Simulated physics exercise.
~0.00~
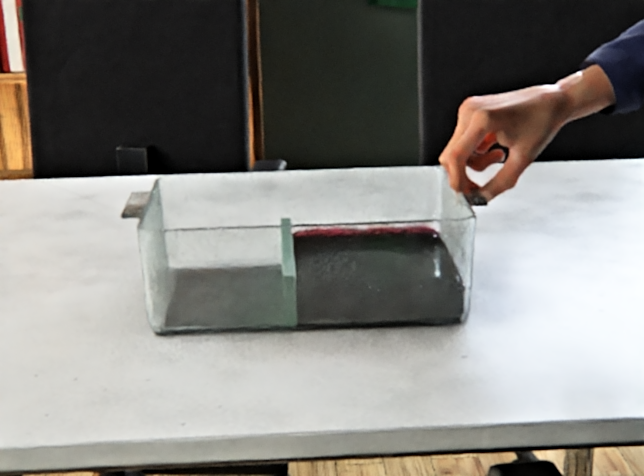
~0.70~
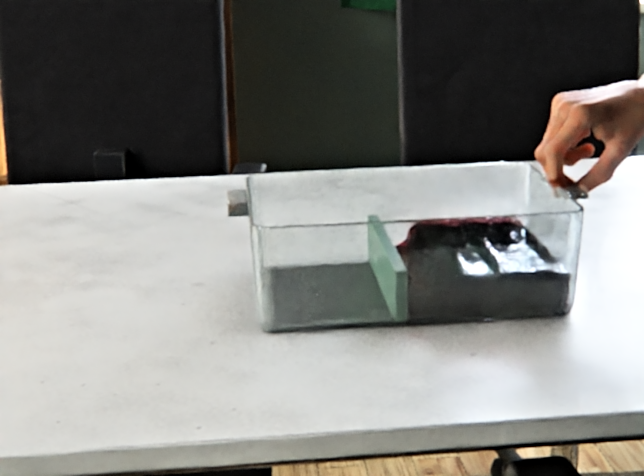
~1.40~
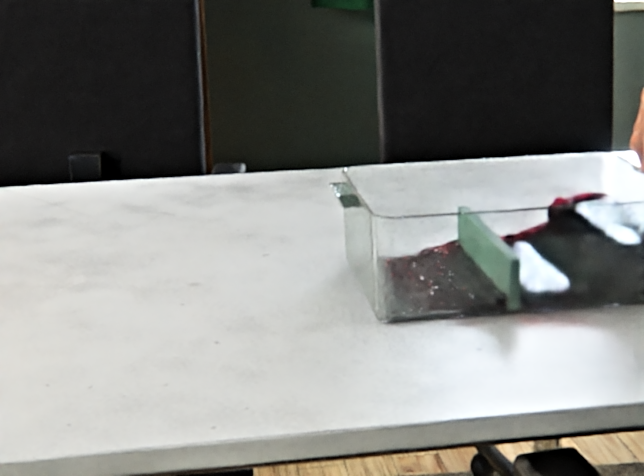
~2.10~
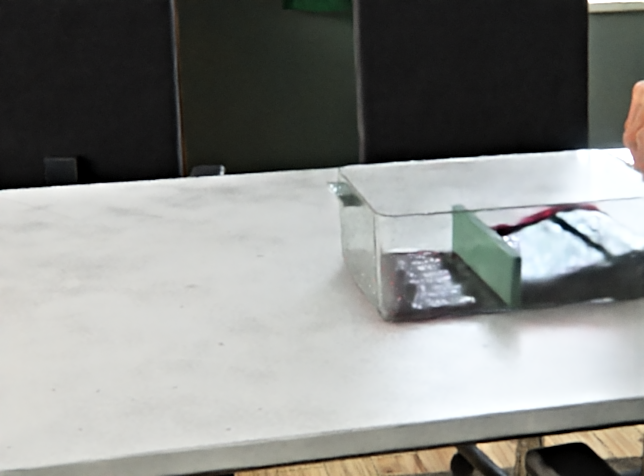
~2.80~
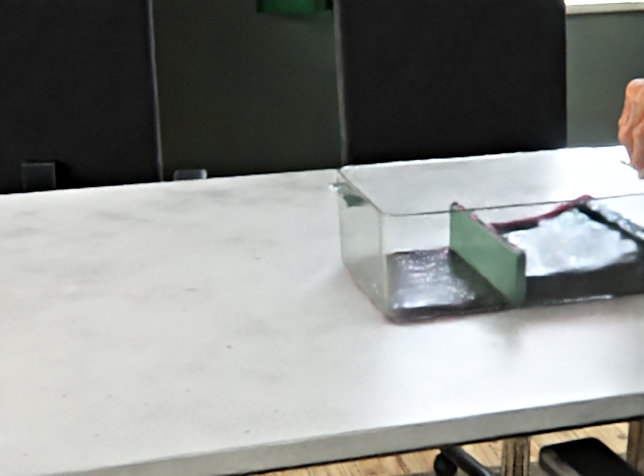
The video shows a hand pulling a clear container, split by a low green wall, rightward across a white table. Dark reddish liquid in the right part sloshes and some crosses the wall, leaving a shallow layer on the left as the container comes to rest.
